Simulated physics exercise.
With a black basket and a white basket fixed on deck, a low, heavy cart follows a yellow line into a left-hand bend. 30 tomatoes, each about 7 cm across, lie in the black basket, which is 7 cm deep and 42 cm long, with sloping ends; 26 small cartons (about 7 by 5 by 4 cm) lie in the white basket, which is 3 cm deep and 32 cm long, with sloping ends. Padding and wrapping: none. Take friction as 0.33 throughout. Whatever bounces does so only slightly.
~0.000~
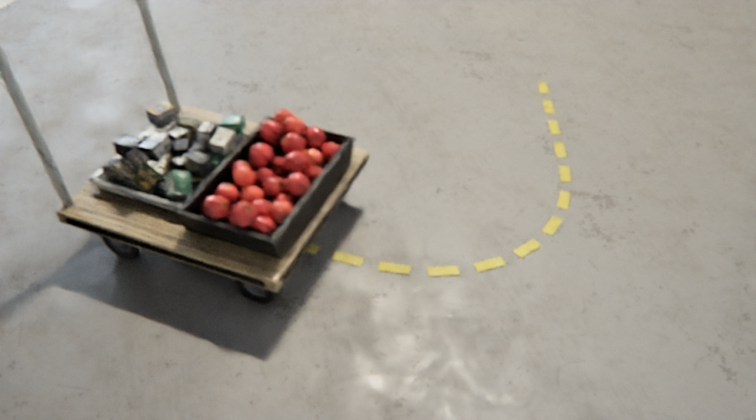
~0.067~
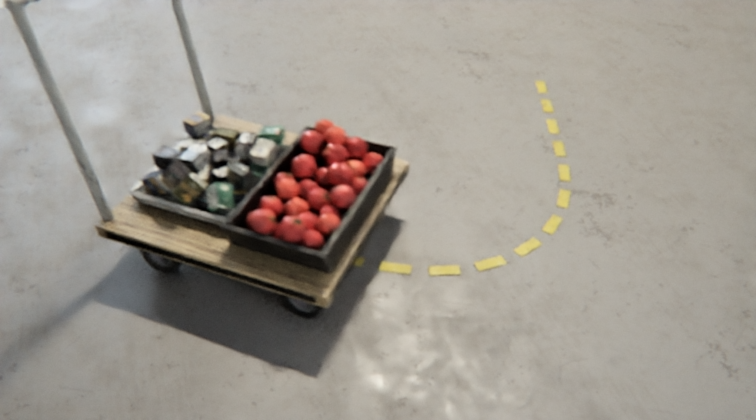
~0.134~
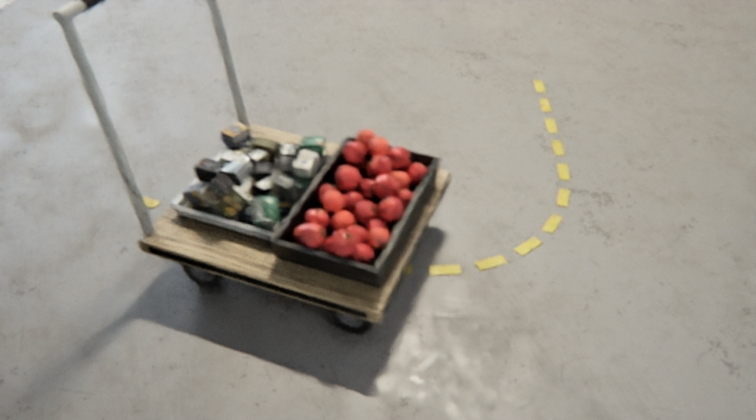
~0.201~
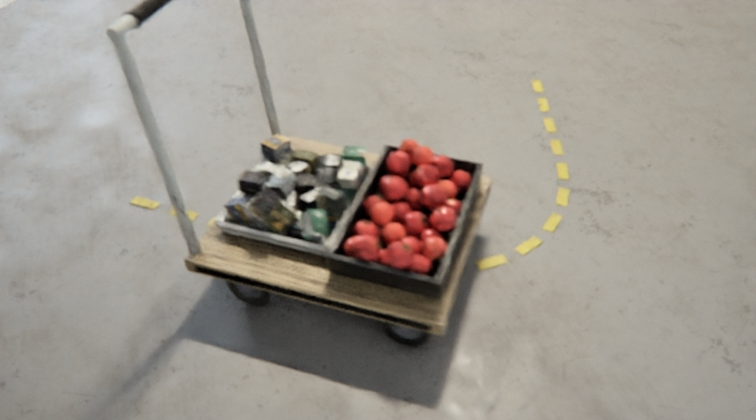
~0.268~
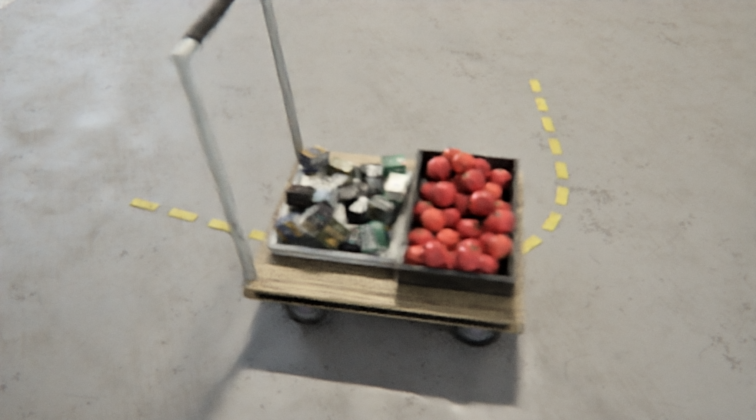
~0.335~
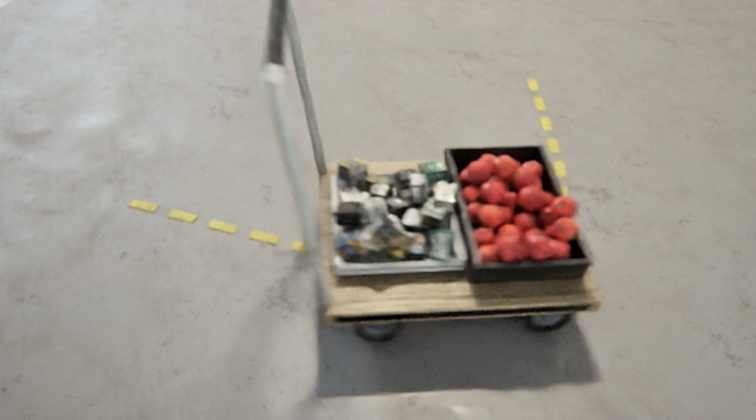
A wooden cart carrying a black basket of round red things and a pale basket of small cartons rolled rightward across a gray floor, turning gradually along a curved line of yellow dashes.
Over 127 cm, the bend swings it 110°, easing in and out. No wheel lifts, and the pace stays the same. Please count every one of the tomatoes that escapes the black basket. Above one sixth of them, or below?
Spilled fraction: Larger than one sixth.
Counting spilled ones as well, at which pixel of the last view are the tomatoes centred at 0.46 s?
I'd say near (596, 184).
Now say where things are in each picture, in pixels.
In the first frame (we follow the rim corner now nearest the camera), black basket at (274, 238); white basket (its farthest corner) at (168, 113); turned 0°, 0 cm rolled; nothing out yet.
The second frame shows black basket at (324, 252); white basket at (204, 123); turned 0°, 13 cm rolled.
The third frame shows black basket at (377, 267); white basket at (241, 134); turned 0°, 27 cm rolled.
The fourth frame shows black basket at (439, 279); white basket at (275, 146); turned 3°, 40 cm rolled.
The fifth frame shows black basket at (515, 277); white basket at (304, 160); turned 11°, 53 cm rolled.
The sixth frame shows black basket at (590, 258); white basket at (334, 176); turned 24°, 66 cm rolled; nothing out yet.
After 0.46 s, 2 of 30 out of the black basket and 1 of 26 out of the white basket.
After 0.59 s, 4 of 30 out of the black basket and 6 of 26 out of the white basket.
After 0.78 s, 8 of 30 out of the black basket and 9 of 26 out of the white basket.
Outcome (at 1.24 s), 8 of 30 out of the black basket and 11 of 26 out of the white basket. Asked share, 8 of 30, 27 per cent.
